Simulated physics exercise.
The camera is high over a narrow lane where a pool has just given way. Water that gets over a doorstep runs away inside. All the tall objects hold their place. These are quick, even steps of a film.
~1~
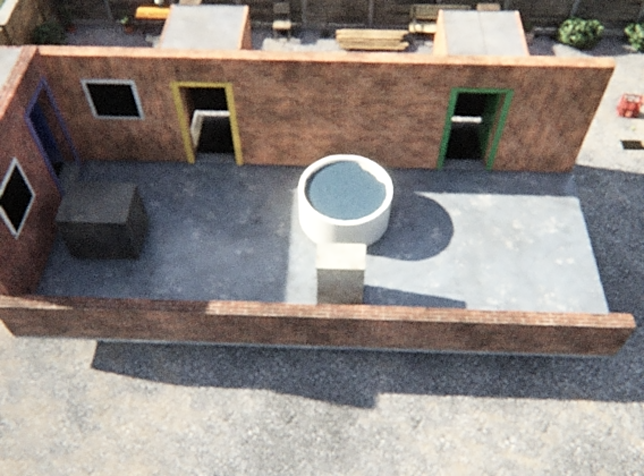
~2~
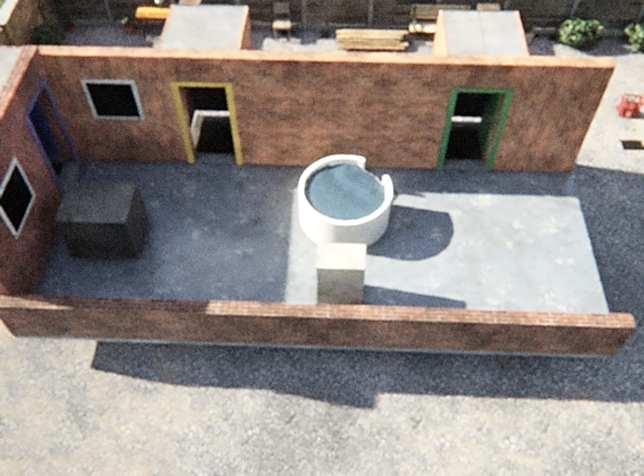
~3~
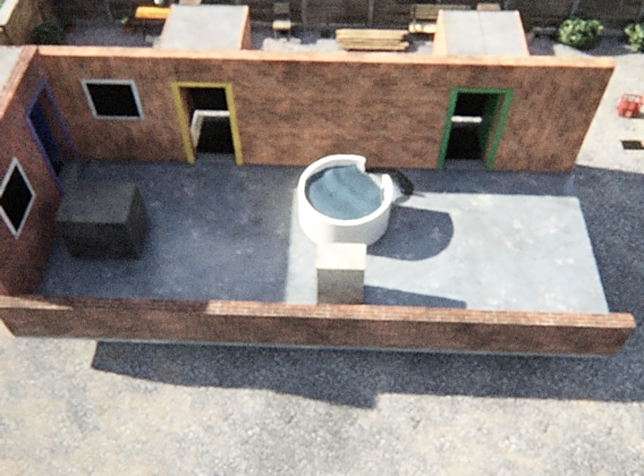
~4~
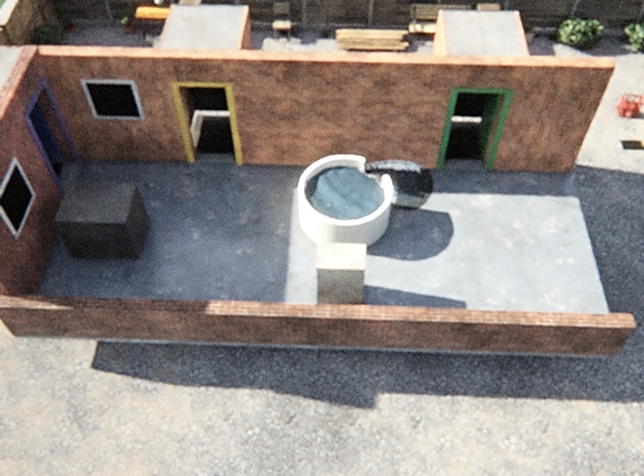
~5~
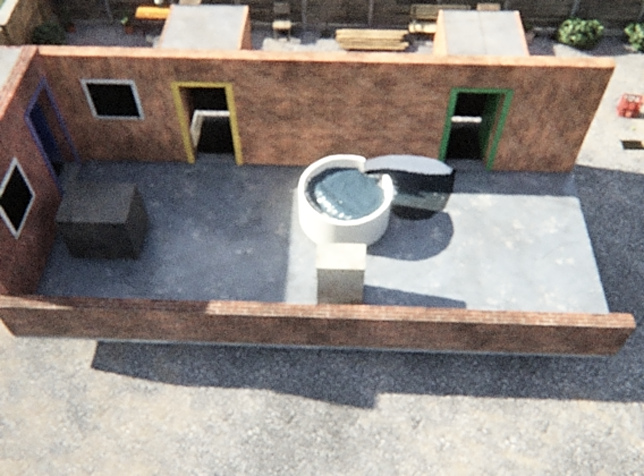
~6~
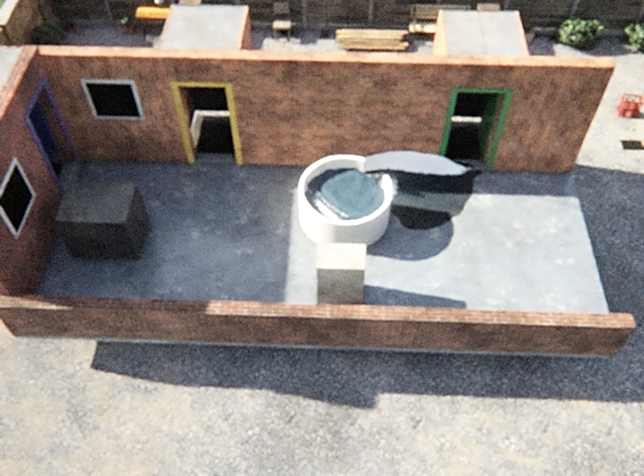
To begin with, still water fills a round white pool in a brick-walled yard with yellow and green doorways. A gap then opens on the pool's far right side, and dark water pours out, spreading steadily rightward across the ground in a widening sheet near the green doorway.
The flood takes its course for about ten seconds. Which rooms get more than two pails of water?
In the end: The green door lets in a lot; the blue door admits no more than that; the yellow door admits no more than that.
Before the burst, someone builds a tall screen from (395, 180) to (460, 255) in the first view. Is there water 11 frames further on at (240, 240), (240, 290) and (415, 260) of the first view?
In turn: Clear, no water, awash.
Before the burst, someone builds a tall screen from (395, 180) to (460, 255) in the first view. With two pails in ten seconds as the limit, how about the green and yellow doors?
The green door is under; the yellow door holds.
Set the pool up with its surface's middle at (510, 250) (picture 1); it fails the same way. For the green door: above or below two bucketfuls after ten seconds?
In short: The green one lets less in.
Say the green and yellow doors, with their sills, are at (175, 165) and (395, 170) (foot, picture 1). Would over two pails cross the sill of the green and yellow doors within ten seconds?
Then: The green one stays under; the yellow one lets more in.
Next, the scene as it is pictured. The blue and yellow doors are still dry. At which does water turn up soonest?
I say the one in yellow.
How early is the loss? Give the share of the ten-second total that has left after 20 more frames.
About 45 per cent.
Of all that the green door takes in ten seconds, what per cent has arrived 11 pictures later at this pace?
About 55 per cent.
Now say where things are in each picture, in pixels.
Still water in the round pool at (345, 191), in the first picture.
The front is at (392, 190), out from the gap on the round pool's far side, in the second picture.
The front is at (397, 173), out from the gap on the round pool's far side, in the third picture.
Water pours out on the round pool's far side and has run to (425, 170), in the fourth picture.
Water pours out on the round pool's far side and has run to (451, 170), in the fifth picture.
The front is at (477, 171), out from the gap on the round pool's far side, in the sixth picture.
A moment on, water covers 15 % of the floor; the green door under two buckets in, the blue door not reached, the yellow door not reached.
Next, water covers 25 % of the floor; the green door over two buckets in, the blue door not reached, the yellow door wet at the sill, nothing in.
Then, water covers 30 % of the floor; the green door over two buckets in, the blue door not reached, the yellow door wet at the sill, nothing in.
Later, water covers 40 % of the floor; the green door over two buckets in, the blue door wet at the sill, nothing in, the yellow door wet at the sill, nothing in.
In the end, water covers 35 % of the floor; the green door over two buckets in, the blue door wet at the sill, nothing in, the yellow door wet at the sill, nothing in.
